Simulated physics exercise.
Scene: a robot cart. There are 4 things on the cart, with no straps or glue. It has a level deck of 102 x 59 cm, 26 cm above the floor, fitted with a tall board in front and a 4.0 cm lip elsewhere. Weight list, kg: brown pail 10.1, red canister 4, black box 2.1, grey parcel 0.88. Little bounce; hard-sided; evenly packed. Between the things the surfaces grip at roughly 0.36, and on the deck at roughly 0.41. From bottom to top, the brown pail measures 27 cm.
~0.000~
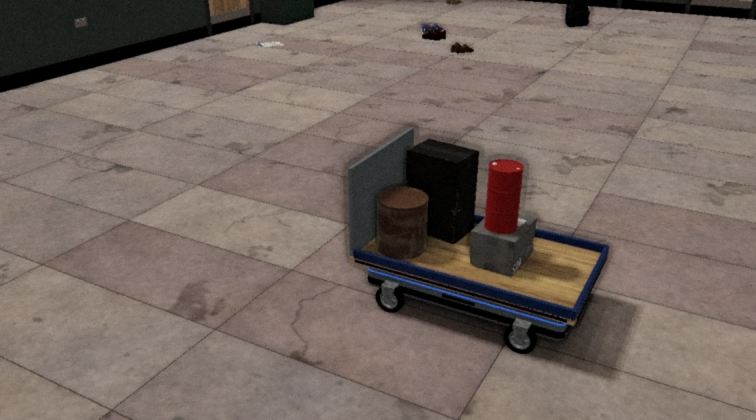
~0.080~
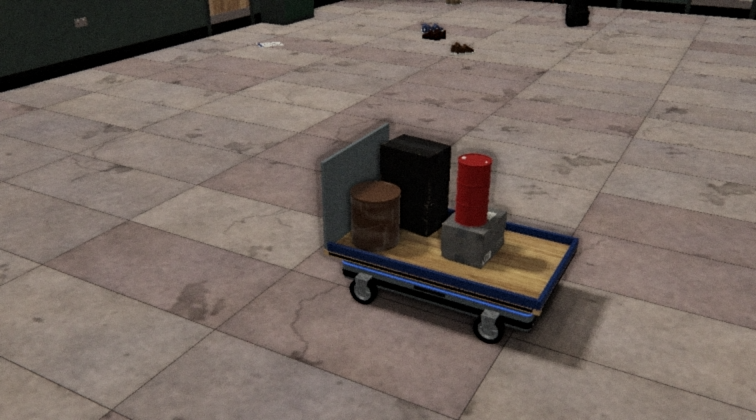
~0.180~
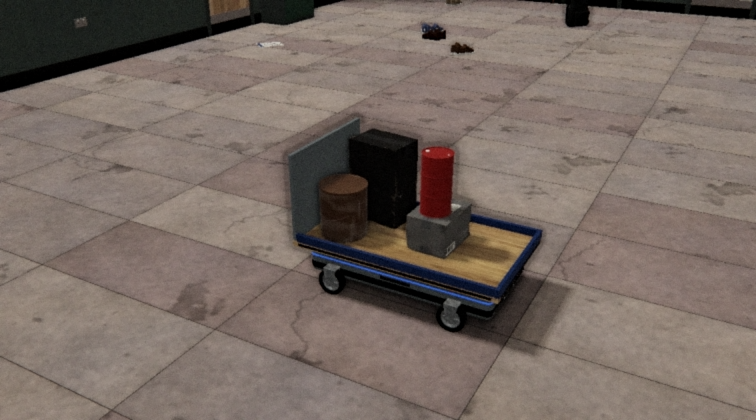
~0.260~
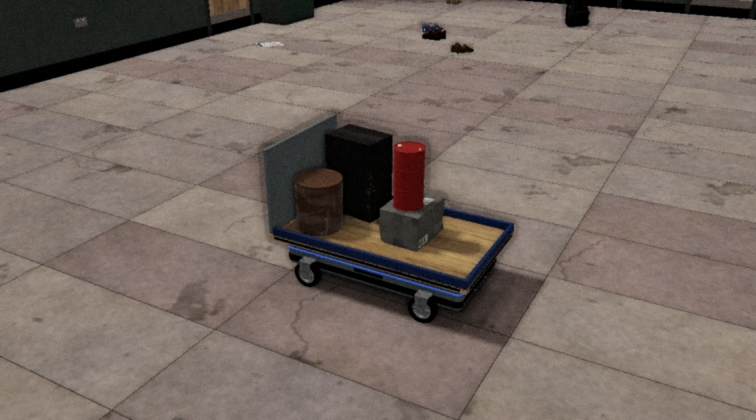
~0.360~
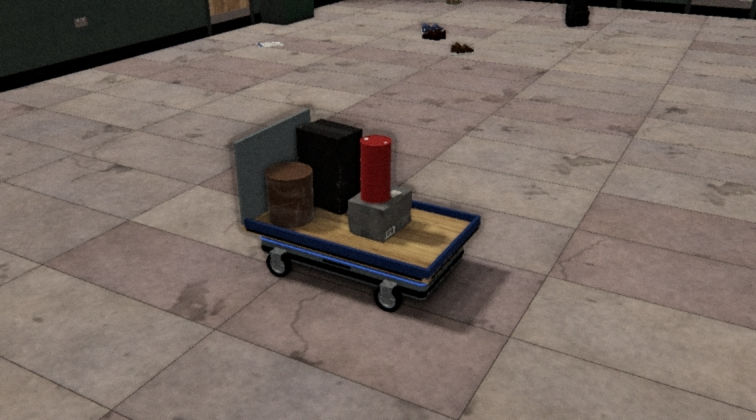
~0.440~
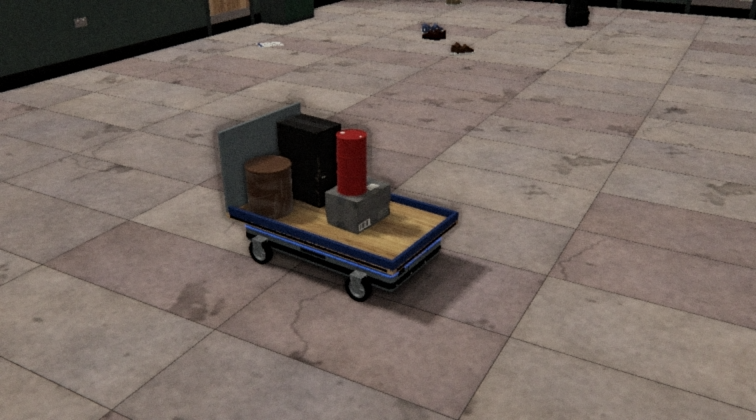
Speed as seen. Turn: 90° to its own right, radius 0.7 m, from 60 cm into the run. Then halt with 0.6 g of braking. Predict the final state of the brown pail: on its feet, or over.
Overbalanced.
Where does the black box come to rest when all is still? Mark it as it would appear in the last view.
I'd put it at around (402, 94).
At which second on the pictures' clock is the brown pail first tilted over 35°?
Time: Roughly 0.7 s.
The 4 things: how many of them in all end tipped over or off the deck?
The count comes out at 3.
By 0.84 s, cart has run 151 cm, turned 63°; brown pail and red canister now off the deck; black box tilted 57°; grey parcel tilted 30°.
By 1.24 s, cart has run 218 cm, turned 90°; black box on its side; grey parcel on its side.
When it is over (2.2 s), off the deck and tipped over, brown pail and red canister; lying over on the cart, black box; not toppled but over 10 cm from the start, grey parcel.
